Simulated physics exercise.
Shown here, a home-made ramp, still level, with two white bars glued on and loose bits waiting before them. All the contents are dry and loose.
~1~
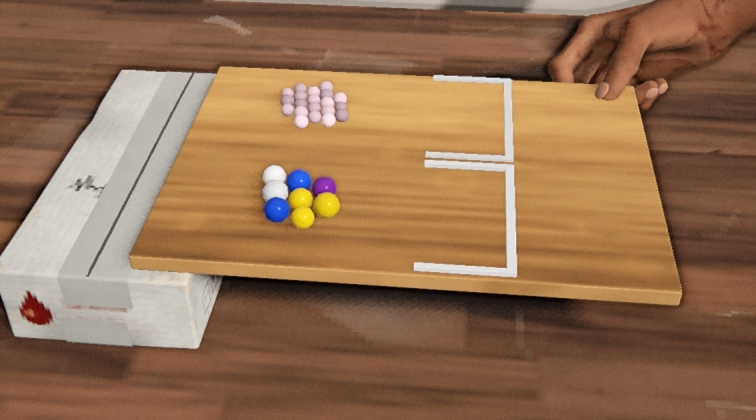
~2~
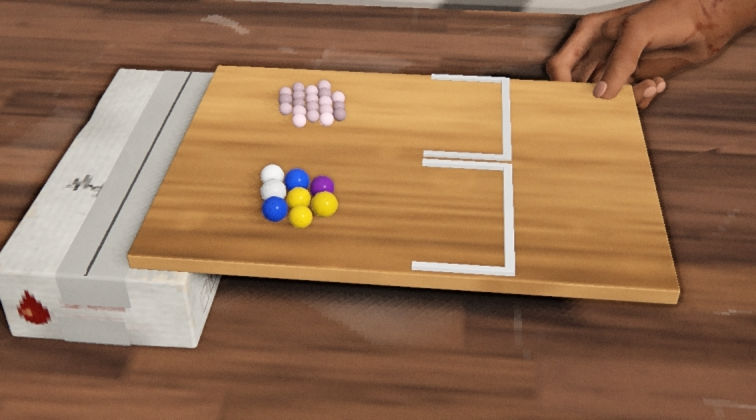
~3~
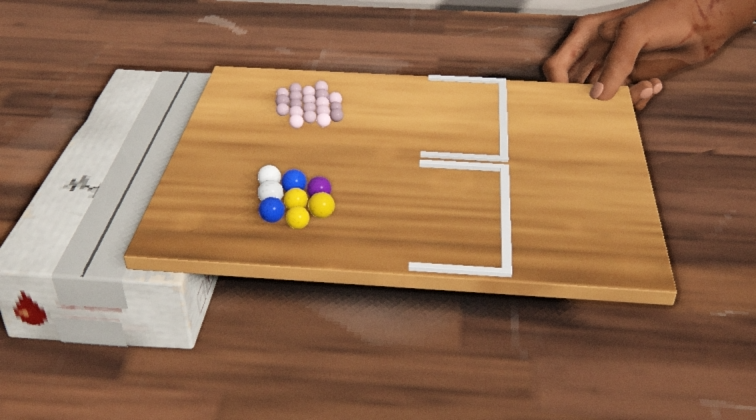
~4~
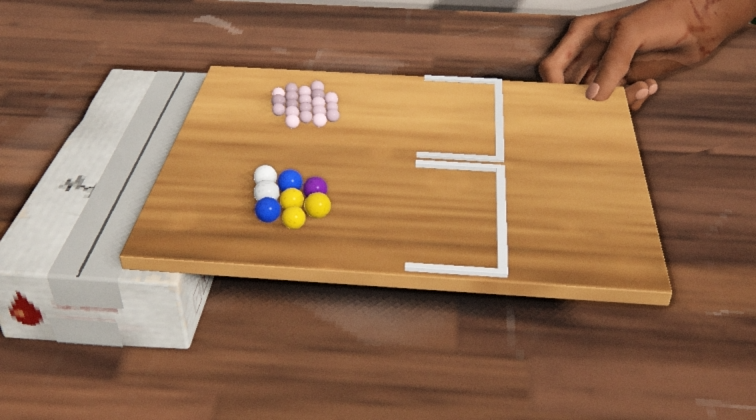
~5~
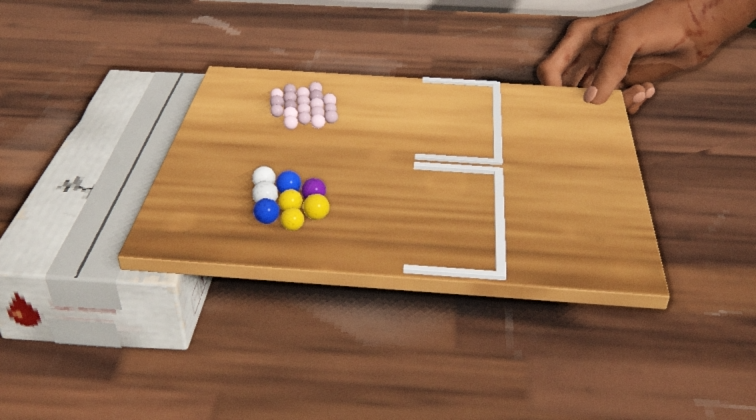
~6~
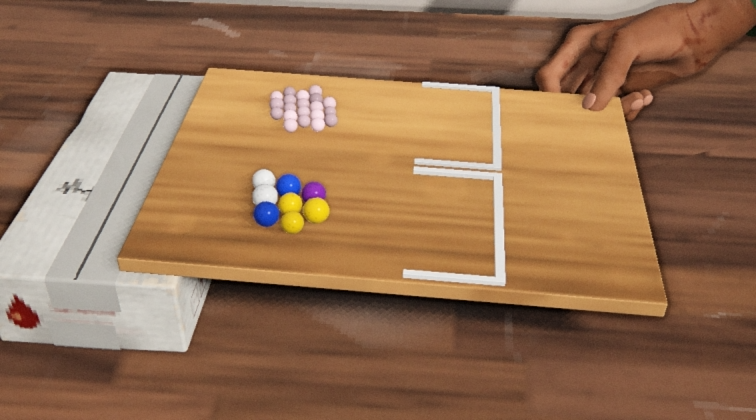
On a wooden surface, a board holding a cluster of small pale beads and another of bigger colorful balls rested on a white box, and a hand at the right end lowered it very slightly.
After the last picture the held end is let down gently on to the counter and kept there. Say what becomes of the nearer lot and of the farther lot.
Outcome: As I see it the nearer lot travels beyond its barrier; as I see it the farther lot travels beyond its barrier.
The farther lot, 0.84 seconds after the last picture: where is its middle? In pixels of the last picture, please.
I'd point at about (497, 156).
Then, 0.45 s later than the last frame, board sloping at 9°; nearer lot on its way down; farther lot on its way down.
Then, 0.84 s later than the last frame, board resting at 12°; nearer lot roughly two thirds past its bar; farther lot roughly half past its bar.
Then, 1.18 s later than the last frame, board resting at 12°; nearer lot every one past its bar; farther lot roughly two thirds past its bar.
When it is over, board resting at 12°; nearer lot every one past its bar; farther lot roughly two thirds past its bar.
